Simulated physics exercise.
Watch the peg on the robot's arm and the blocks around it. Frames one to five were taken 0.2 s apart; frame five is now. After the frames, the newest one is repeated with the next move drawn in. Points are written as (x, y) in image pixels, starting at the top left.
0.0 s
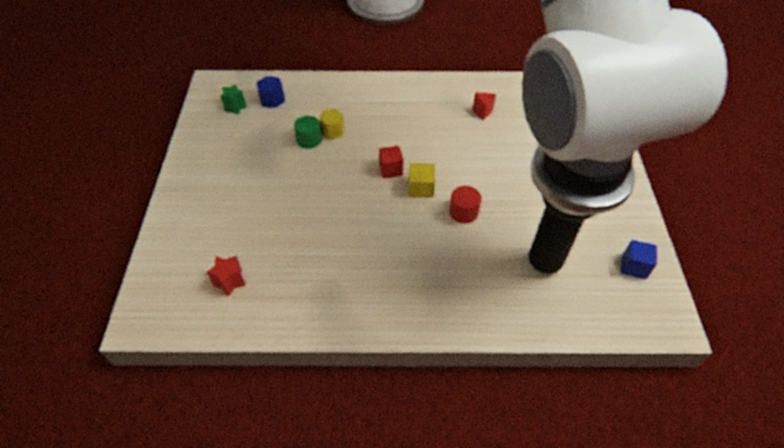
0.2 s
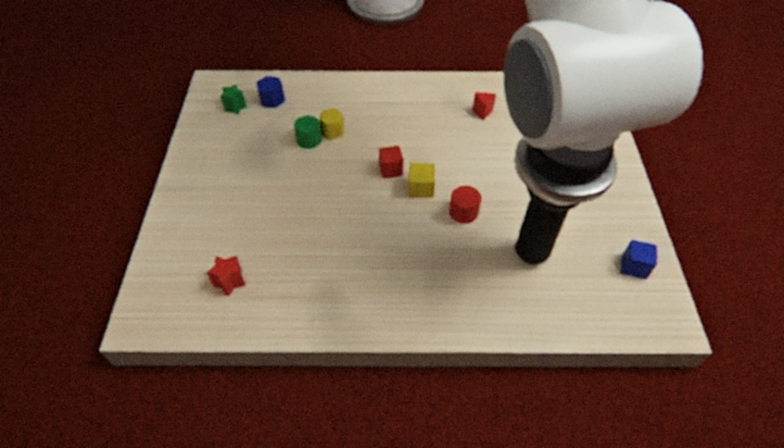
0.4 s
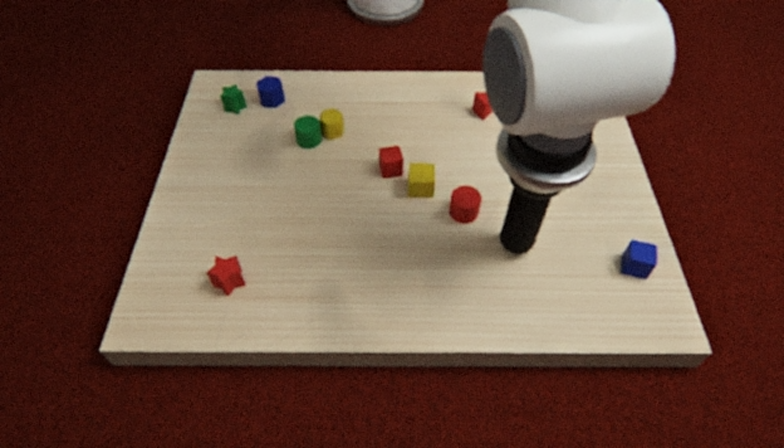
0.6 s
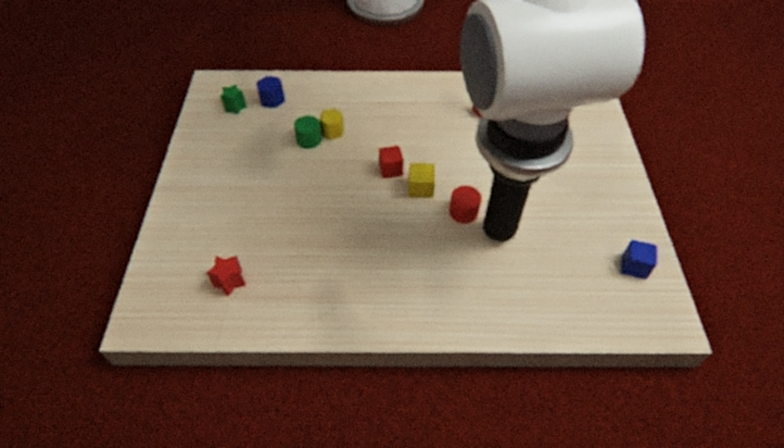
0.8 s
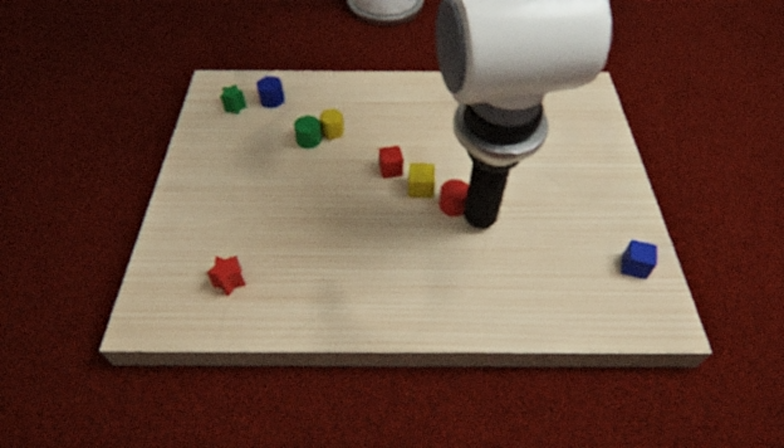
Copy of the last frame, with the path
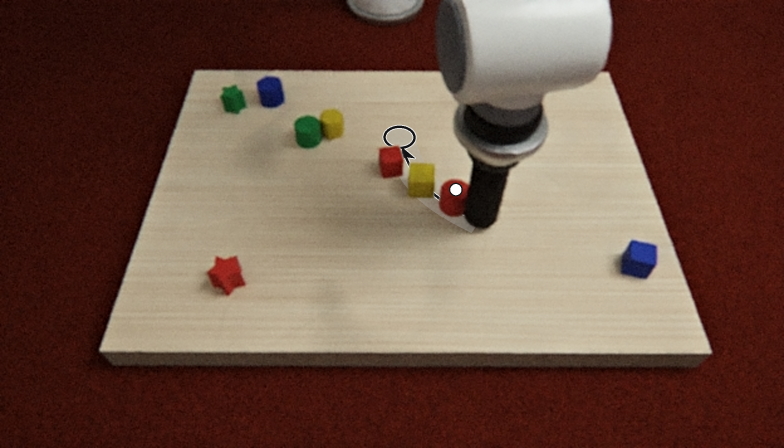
The video shows a robot arm with a black peg above a wooden board of small coloured blocks; the peg moves left and slightly away, then nudges the red round block a little toward the yellow square block.
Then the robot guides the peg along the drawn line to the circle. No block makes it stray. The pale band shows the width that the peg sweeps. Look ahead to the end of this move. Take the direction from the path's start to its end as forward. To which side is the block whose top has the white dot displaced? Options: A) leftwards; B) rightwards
I'll go with A - leftwards.
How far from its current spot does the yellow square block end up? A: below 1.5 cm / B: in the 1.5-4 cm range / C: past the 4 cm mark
Correct choice: C.
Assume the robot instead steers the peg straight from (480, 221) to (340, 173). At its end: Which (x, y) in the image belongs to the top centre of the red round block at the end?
It will likely be found at (339, 135).
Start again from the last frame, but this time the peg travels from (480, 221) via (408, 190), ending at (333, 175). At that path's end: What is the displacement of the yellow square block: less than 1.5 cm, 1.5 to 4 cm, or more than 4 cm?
It is going to finish beyond 4 cm from where it is now.
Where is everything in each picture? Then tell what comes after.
In the first picture, peg's lower end at (546, 260); yellow hexagonal block at (331, 116); red square block at (391, 154); yellow square block at (422, 172); red round block at (467, 196).
In the second picture, peg at (532, 251); blocks still.
In the third picture, peg at (517, 240); blocks still.
In the fourth picture, peg at (500, 229); blocks still.
In the fifth picture, peg at (481, 216); yellow hexagonal block at (331, 116); red square block at (391, 154); yellow square block at (422, 172); red round block at (456, 190).
Drawn move, from (480, 221) by way of (439, 198) and (412, 169) to (400, 137); the dot is on the red round block.
What follows on the original path. One third of the way, peg at (438, 192); red square block at (378, 142); yellow square block at (389, 156), turned 65° clockwise; red round block at (410, 172).
Two thirds of the way, peg at (412, 163); red square block at (361, 129), turned 15° clockwise; yellow square block at (359, 146), turned 100° clockwise; red round block at (383, 159).
At the end, peg at (400, 132); yellow hexagonal block still; red square block at (361, 129), turned 15° clockwise; yellow square block at (358, 146), turned 100° clockwise; red round block at (382, 158).
